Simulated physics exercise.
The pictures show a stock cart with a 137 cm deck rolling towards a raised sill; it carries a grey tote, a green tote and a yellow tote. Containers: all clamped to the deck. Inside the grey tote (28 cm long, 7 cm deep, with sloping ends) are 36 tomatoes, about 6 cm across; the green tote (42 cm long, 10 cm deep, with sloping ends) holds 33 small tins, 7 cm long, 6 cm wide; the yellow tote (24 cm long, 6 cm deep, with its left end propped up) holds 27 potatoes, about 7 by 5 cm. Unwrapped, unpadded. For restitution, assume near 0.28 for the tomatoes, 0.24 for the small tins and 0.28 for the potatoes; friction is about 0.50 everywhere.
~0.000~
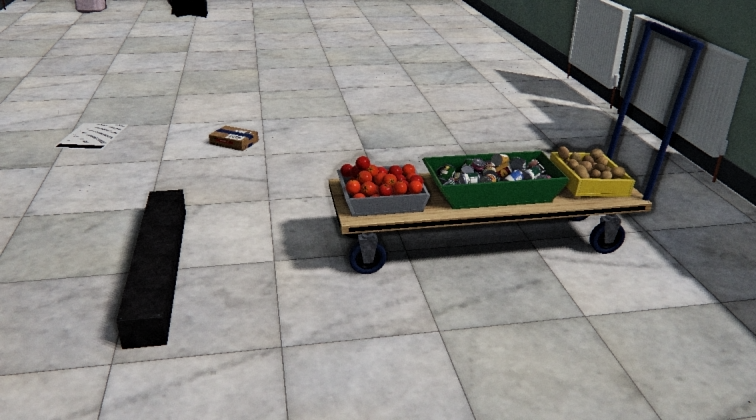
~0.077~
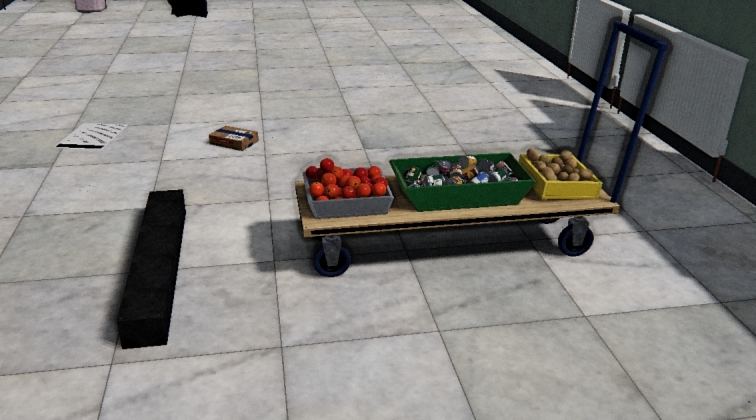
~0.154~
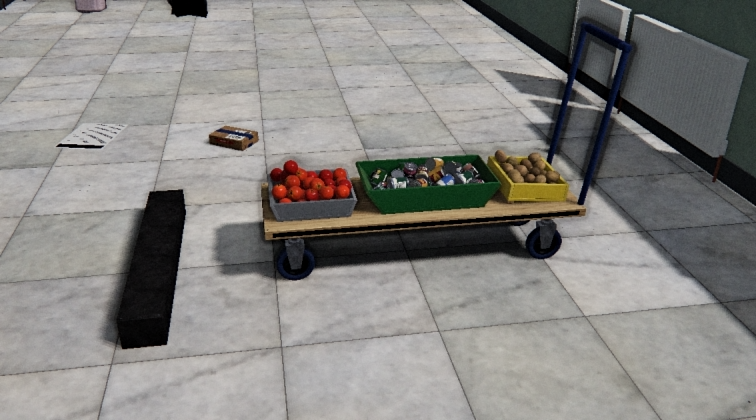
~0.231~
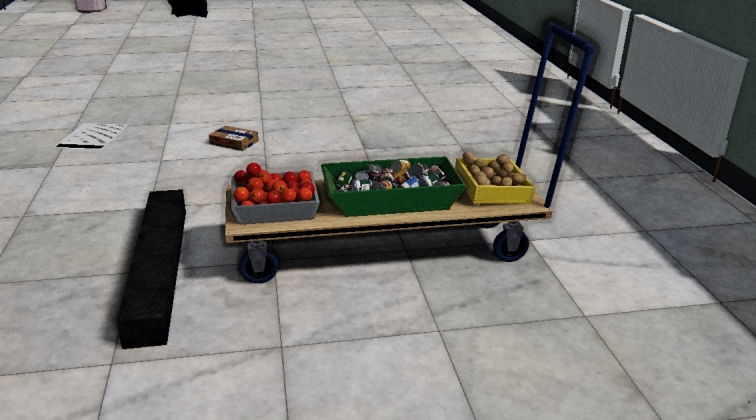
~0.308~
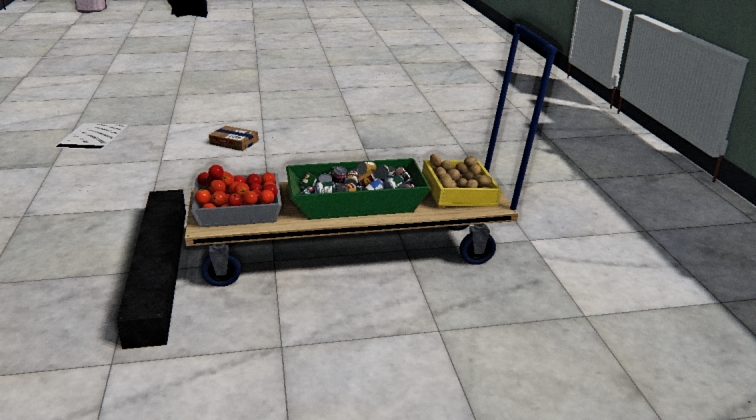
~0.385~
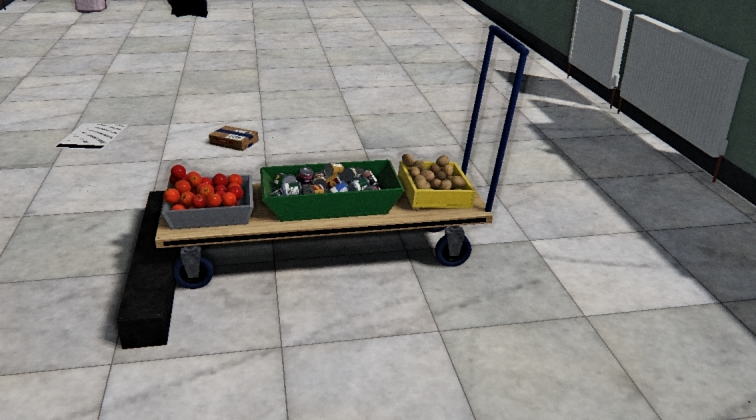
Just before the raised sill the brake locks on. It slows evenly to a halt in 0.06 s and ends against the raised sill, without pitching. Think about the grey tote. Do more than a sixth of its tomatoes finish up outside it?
Yes.
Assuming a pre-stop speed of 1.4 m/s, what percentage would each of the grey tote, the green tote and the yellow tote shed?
Then the grey tote sheds 10 per cent of its load, the green tote 0 per cent, and the yellow tote 0 per cent.
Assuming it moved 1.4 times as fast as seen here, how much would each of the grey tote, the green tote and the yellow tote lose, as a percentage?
Then the grey tote sheds 40 per cent, the green tote 20 per cent, and the yellow tote 20 per cent.
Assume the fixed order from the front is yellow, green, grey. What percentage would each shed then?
With that order the grey tote sheds 20 per cent of its load, the green tote 10 per cent, and the yellow tote 10 per cent.
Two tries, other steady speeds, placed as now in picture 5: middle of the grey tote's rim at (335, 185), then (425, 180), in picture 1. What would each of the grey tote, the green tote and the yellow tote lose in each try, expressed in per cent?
Try by try, the grey tote would lose 10 then 40 per cent, the green tote 0 then 20 per cent, and the yellow tote 0 then 10 per cent.
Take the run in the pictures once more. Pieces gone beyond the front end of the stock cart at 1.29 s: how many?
Some 10 pieces.
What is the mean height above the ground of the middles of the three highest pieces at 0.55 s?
I'd guess about 46 cm.
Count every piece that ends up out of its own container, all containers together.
Estimate: About 16.
After 0.43 s, 2 of 36 out of the grey tote, 0 of 33 out of the green tote and 0 of 27 out of the yellow tote.
After 0.55 s, 10 of 36 out of the grey tote, 1 of 33 out of the green tote and 3 of 27 out of the yellow tote.
After 0.78 s, 11 of 36 out of the grey tote, 1 of 33 out of the green tote and 3 of 27 out of the yellow tote.
Outcome (at 1.29 s), 11 of 36 out of the grey tote, 2 of 33 out of the green tote and 3 of 27 out of the yellow tote. Asked share, 11 of 36, 31 per cent.
